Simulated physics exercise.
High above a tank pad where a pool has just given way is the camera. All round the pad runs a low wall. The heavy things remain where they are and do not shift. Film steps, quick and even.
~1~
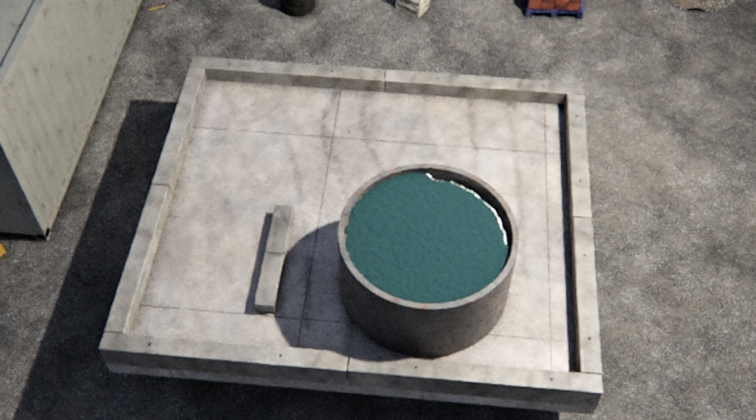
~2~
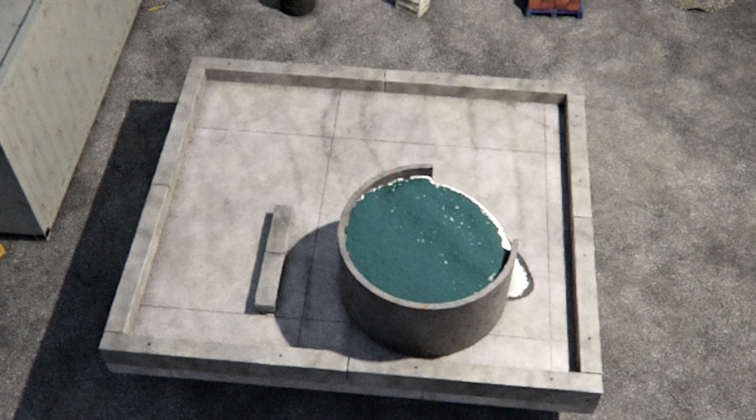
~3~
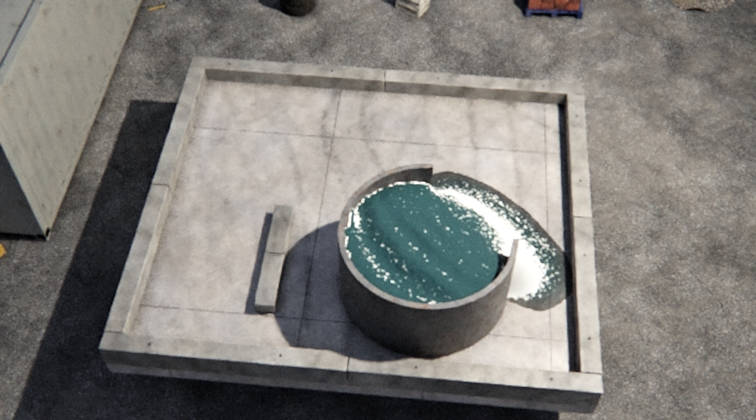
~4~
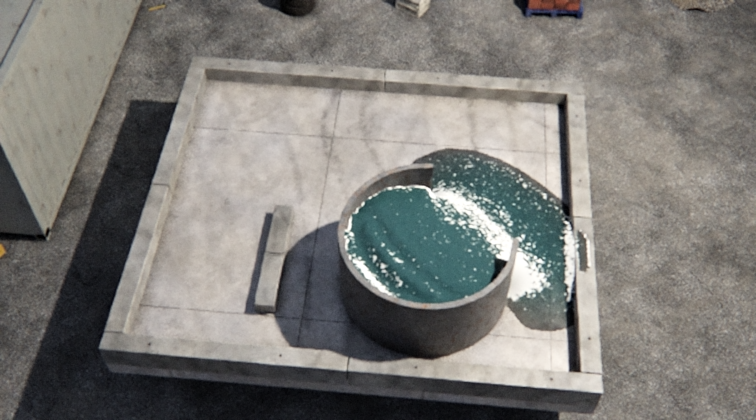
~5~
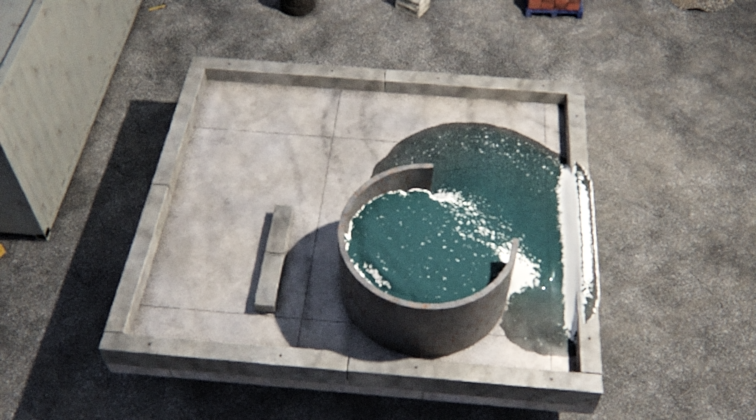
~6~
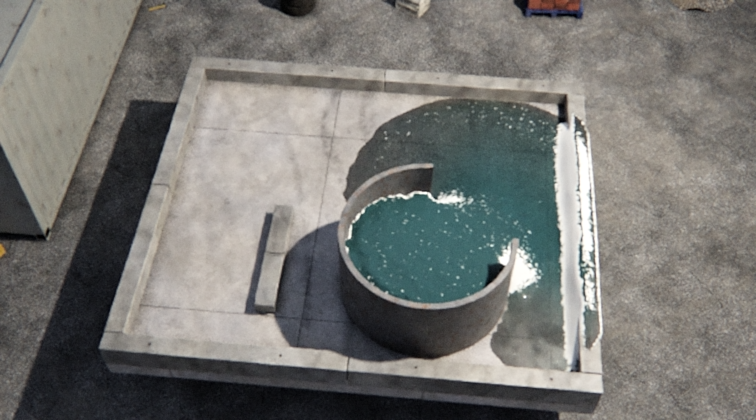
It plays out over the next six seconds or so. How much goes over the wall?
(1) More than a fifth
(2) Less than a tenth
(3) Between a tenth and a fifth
(1) More than a fifth.
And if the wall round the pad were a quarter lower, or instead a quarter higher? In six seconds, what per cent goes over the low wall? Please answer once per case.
In the first case about 42 in a hundred, in the second about 20 in a hundred.
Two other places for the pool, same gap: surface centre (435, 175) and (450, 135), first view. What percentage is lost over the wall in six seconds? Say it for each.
34 and 44 per cent.
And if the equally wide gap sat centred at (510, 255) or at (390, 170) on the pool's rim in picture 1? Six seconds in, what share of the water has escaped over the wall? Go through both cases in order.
Roughly 42 in a hundred for the first case and 18 in a hundred for the second.
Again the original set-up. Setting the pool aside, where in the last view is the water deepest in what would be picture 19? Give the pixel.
Check close to (548, 112).
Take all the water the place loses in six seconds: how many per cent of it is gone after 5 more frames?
It comes to around 30 per cent.
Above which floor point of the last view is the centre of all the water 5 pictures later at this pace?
My pick is pixel (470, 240).
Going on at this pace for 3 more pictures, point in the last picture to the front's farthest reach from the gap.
Roughly at (351, 98).
A moment on, water covers 35 % of the floor; the low wall has let 3 % over.
Next, water covers 35 % of the floor; the low wall has let 10 % over.
Then, water covers 50 % of the floor; the low wall has let 26 % over.
Later, water covers 75 % of the floor; the low wall has let 30 % over.
In the end, water covers 80 % of the floor; the low wall has let 30 % over.
